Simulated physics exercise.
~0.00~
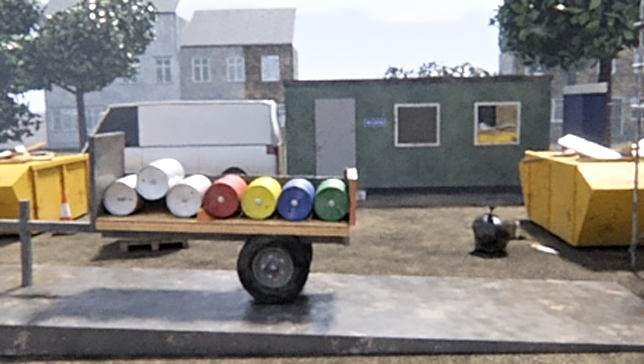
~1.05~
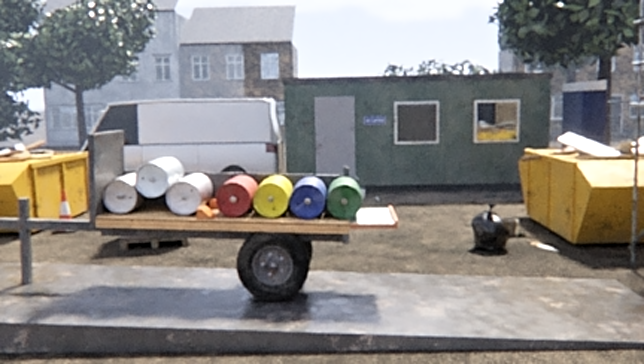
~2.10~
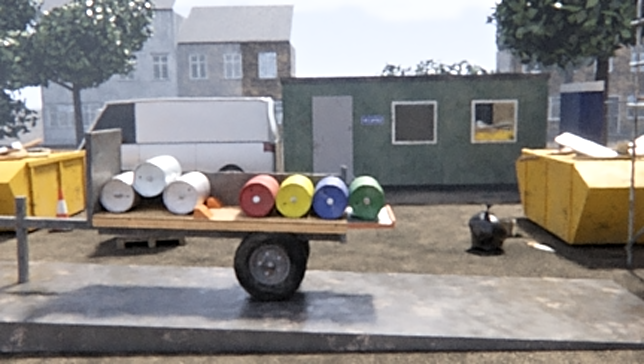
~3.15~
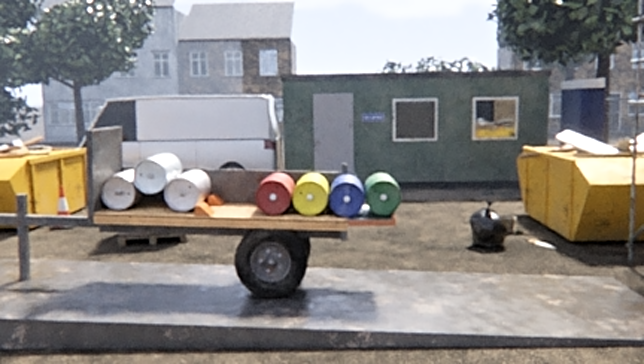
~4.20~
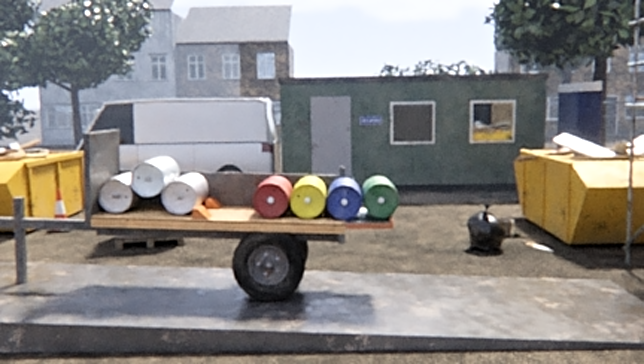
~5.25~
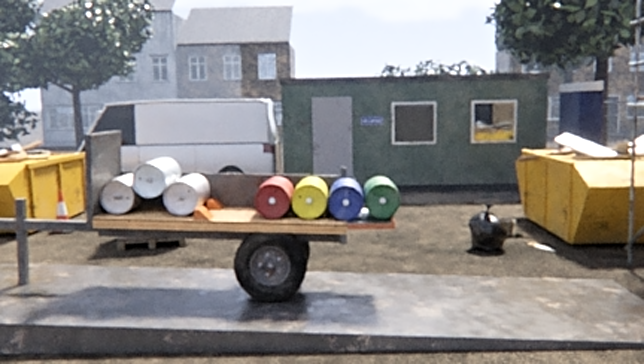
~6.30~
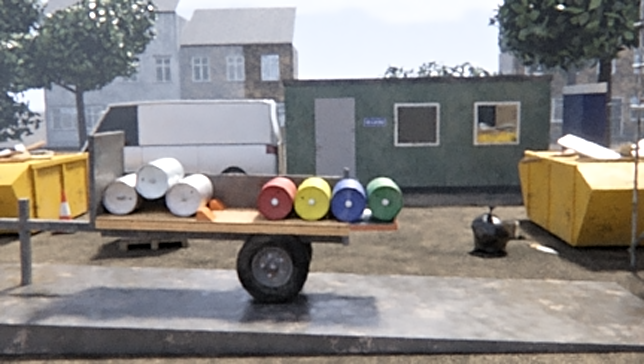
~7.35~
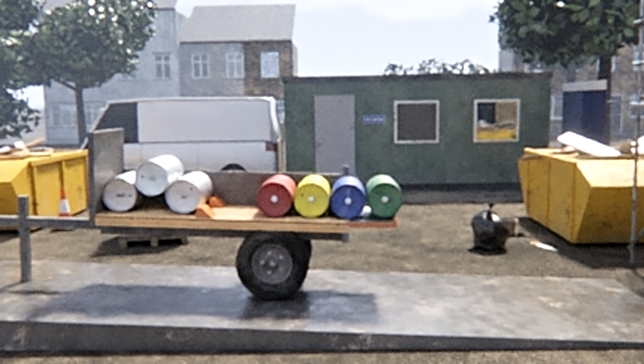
Parked flatbed trailer lowering its tailgate, red, yellow, blue and green drums rolling a short way right and stopping, all still aboard.
